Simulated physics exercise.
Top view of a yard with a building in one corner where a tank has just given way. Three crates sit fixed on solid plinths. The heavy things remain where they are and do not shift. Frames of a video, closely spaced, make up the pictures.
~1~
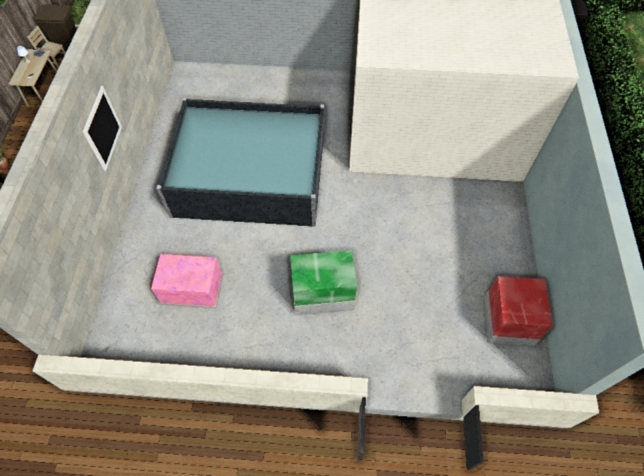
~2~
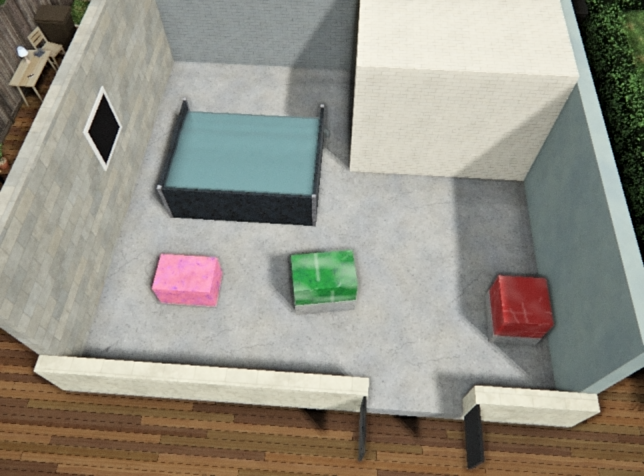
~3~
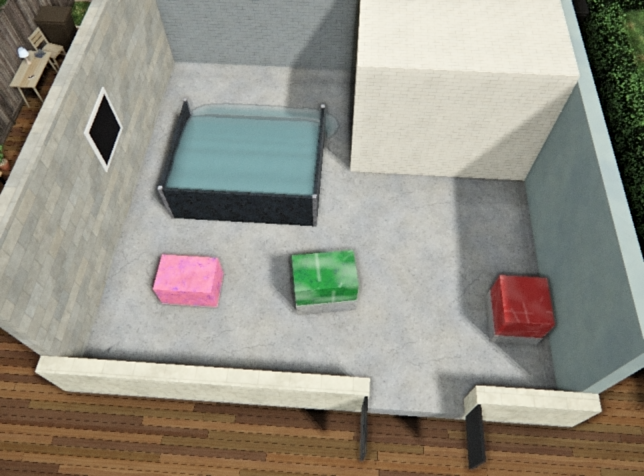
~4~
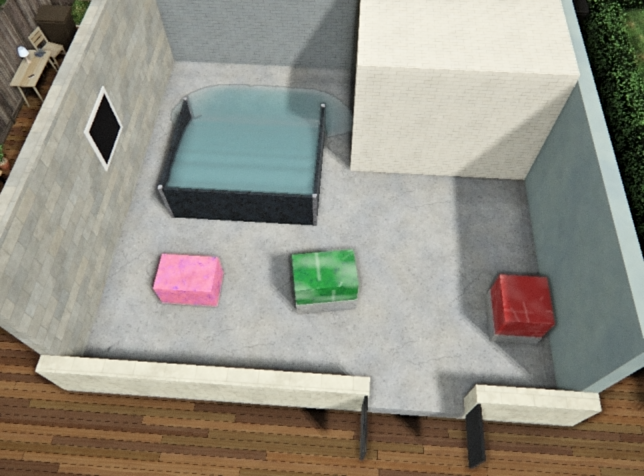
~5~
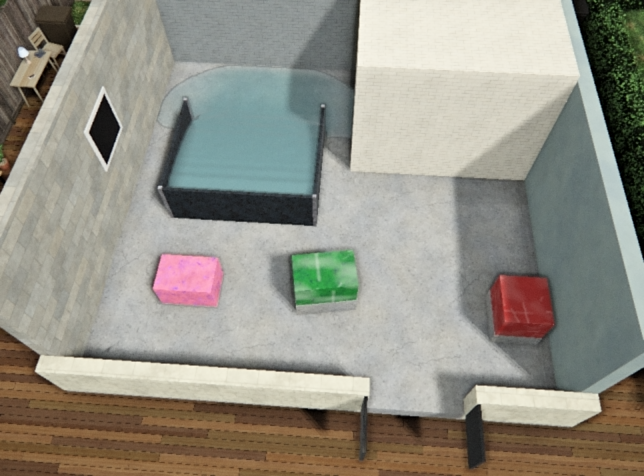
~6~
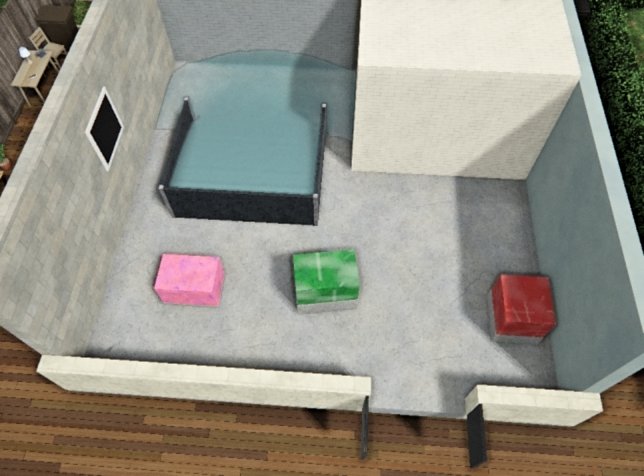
Walled yard seen from above, with water pouring from the open far side of a dark-sided tank and spreading toward the back wall.
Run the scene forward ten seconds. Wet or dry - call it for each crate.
Calls: Green crate - dry; red crate - dry; pink crate - wet.
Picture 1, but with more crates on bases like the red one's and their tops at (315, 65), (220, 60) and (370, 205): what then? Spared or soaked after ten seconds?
Respectively: Is reached, is reached and comes through fine.
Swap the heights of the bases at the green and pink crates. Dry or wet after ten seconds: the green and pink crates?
So green gets reached, and pink stays unflooded.
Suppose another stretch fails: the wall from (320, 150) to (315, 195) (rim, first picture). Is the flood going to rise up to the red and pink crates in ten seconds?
Taking them in turn, the red one is swamped, and the pink one is swamped.
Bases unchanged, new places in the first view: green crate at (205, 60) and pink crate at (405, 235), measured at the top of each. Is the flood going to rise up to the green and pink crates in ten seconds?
The green crate is flooded, and the pink one is flooded.
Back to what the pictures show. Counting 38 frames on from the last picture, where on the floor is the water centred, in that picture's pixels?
The spot I would choose is (254, 184).
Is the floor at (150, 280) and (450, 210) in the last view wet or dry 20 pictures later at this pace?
Going in order, I'd say drenched for the first and clear for the second.
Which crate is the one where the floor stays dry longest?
From the pictures, the red-painted one.
A moment on, water covers 20 % of the floor; the green crate not reached, the red crate not reached, the pink crate not reached.
Next, water covers 25 % of the floor; the green crate not reached, the red crate not reached, the pink crate not reached.
Then, water covers 45 % of the floor; the green crate water round its plinth, the red crate not reached, the pink crate water round its plinth.
Later, water covers 85 % of the floor; the green crate water round its plinth, the red crate water round its plinth, the pink crate water round its plinth.
In the end, water covers 95 % of the floor; the green crate stayed above the water, the red crate stayed above the water, the pink crate was topped.
